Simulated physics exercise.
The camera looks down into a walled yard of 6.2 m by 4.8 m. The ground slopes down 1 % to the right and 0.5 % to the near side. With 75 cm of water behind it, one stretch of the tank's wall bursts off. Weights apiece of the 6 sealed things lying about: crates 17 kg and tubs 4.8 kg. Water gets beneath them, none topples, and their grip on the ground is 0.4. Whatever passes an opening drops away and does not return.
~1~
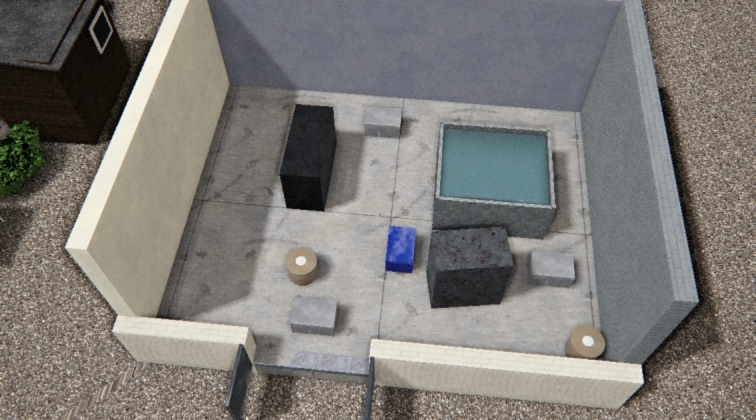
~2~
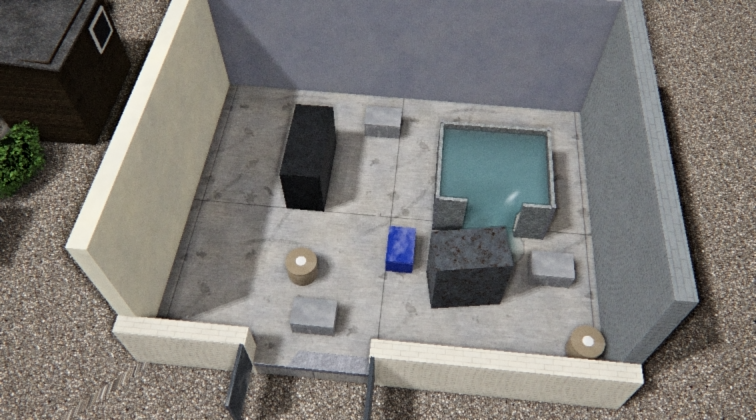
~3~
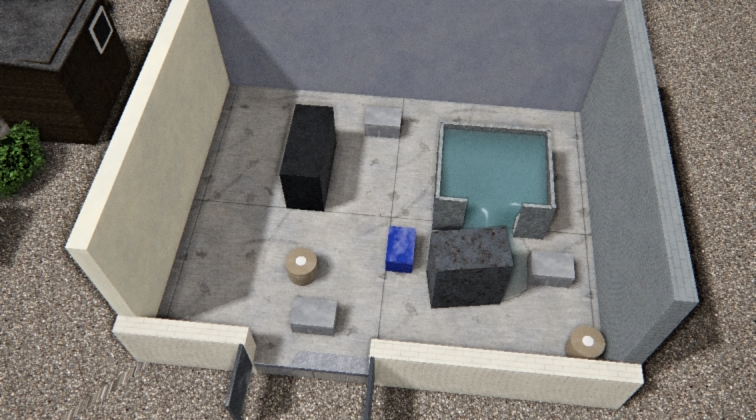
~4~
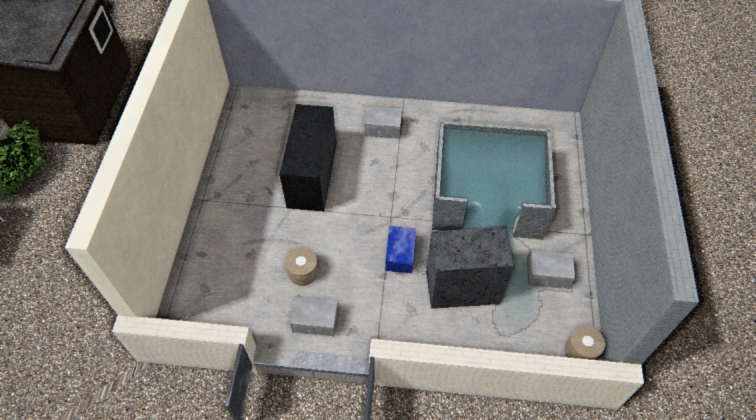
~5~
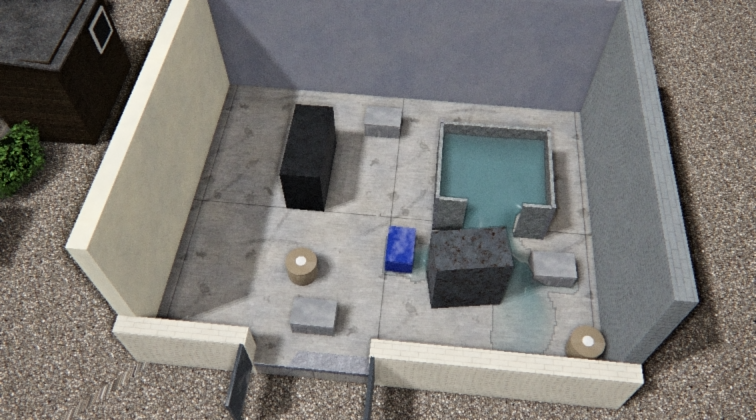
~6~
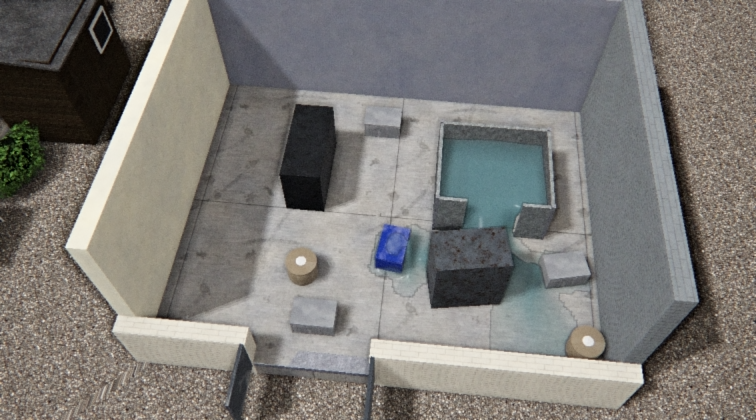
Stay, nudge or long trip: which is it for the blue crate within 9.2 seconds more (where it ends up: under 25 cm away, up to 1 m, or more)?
The blue crate ends far away.
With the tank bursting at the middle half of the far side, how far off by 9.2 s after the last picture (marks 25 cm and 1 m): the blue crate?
In that case the blue crate barely shifts.
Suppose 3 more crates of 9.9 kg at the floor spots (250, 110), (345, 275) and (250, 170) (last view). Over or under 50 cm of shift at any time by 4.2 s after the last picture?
In turn: Less, past it, less.
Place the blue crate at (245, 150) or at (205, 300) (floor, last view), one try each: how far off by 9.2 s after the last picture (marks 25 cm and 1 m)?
In turn: It holds its place; it is nudged along.
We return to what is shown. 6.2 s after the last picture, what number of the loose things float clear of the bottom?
I count 2.
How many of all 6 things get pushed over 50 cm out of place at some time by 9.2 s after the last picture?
That makes 5.
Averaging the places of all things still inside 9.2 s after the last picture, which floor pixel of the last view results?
At about (304, 197).
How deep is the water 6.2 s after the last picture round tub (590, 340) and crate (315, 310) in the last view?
Roughly 7 and 7 cm.
Then, 1.2 s after the last picture the blue crate is near (220, 216), 2.7 m from its start, aground; 0 of 6 are out; 1 afloat.
Then, 3.8 s after the last picture the blue crate is near (198, 210), 3.1 m from its start, aground; 0 of 6 are out; 2 afloat.
Then, 6.2 s after the last picture the blue crate is near (207, 177), 3.2 m from its start, aground; 0 of 6 are out; 2 afloat.
Then, 9.2 s after the last picture the blue crate is near (214, 160), 3.3 m from its start, aground; 0 of 6 are out; 2 afloat.
